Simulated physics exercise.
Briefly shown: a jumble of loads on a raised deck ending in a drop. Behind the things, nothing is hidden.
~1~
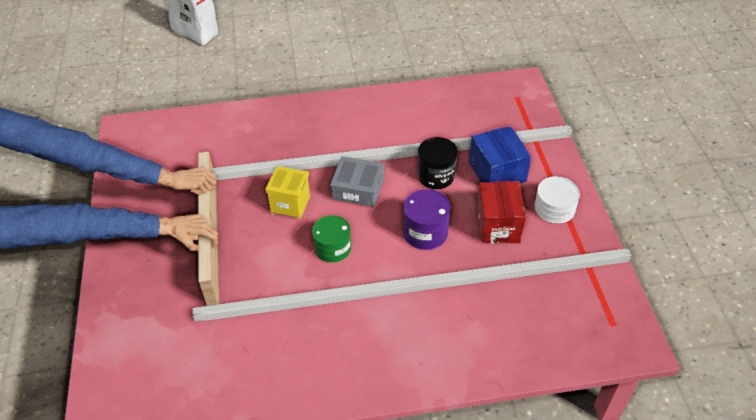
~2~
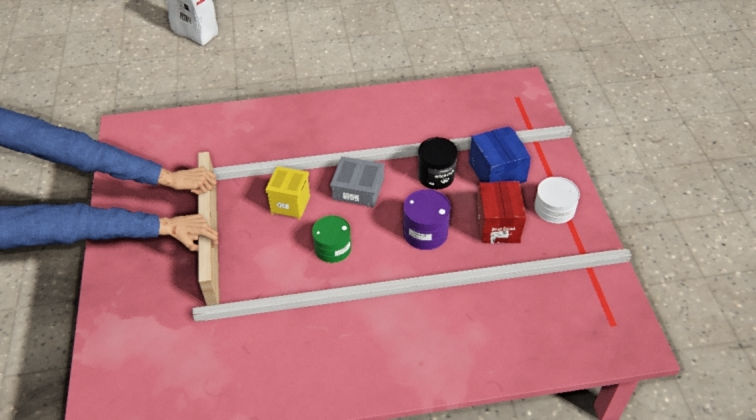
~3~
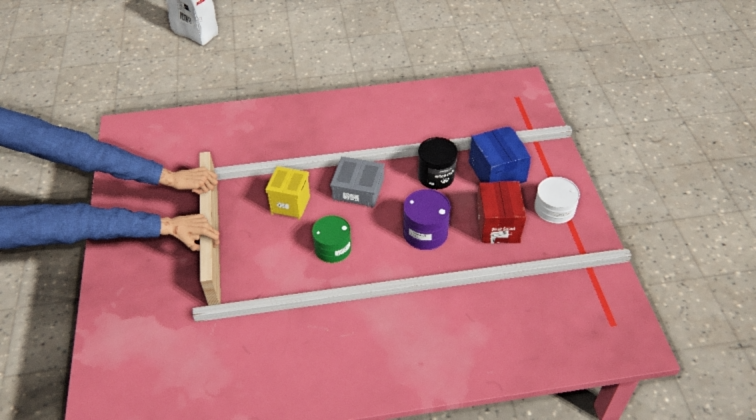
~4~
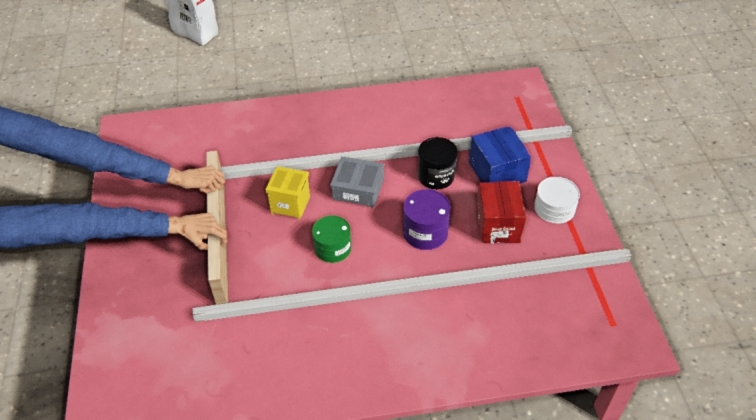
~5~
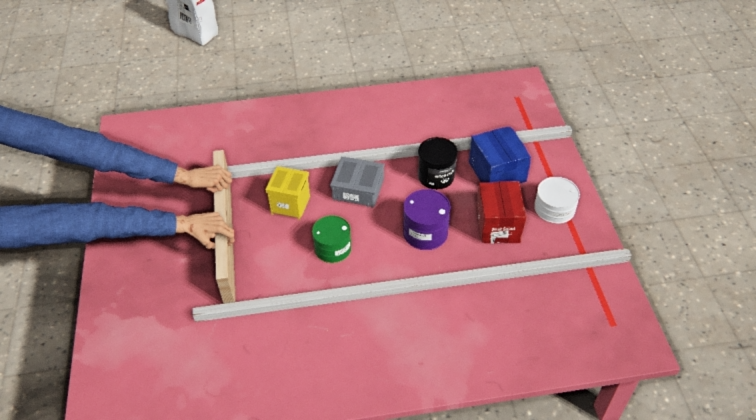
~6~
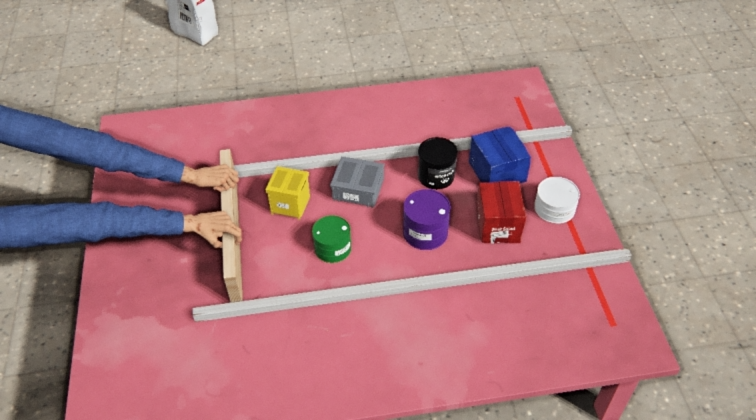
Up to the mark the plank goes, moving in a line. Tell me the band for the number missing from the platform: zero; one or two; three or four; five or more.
That band is five or more.
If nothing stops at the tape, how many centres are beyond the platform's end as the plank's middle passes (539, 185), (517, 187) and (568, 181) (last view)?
In order of the places given, that's 4, 4 and 6.
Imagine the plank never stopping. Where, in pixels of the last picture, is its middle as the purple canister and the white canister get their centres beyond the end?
The middle is at (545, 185) when it's the purple canister, and at (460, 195) when it's the white canister.
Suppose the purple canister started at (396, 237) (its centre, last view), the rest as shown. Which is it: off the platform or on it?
In this case the purple canister does not drop.
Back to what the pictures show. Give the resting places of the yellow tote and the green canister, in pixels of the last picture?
In order, first (565, 155), then (588, 208).
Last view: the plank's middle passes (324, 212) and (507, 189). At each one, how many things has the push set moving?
Up to then 3, and up to the other point 8.
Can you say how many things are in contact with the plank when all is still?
2 in contact.
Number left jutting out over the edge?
I'd put it at 0.
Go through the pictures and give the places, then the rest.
In the first frame, white canister (557, 200); blue parcel (499, 159); red parcel (500, 213); plank (208, 227); tape (559, 197).
In the second frame, blue parcel (499, 159); grey tote (358, 182).
In the third frame, red parcel (500, 213); plank (210, 227).
In the fourth frame, white canister (557, 200); purple canister (426, 220).
In the fifth frame, blue parcel (499, 159); yellow tote (289, 193).
In the sixth frame, white canister (557, 200); blue parcel (499, 159); red parcel (500, 213); plank (231, 224); tape (559, 197).
Soon after, none off yet; white canister at rest near (557, 200); blue parcel moving near (502, 159); red parcel at rest near (500, 213).
In the end, the number that fall off is five or more; gone, grey tote, purple canister, black pail, red parcel, blue parcel and white canister.
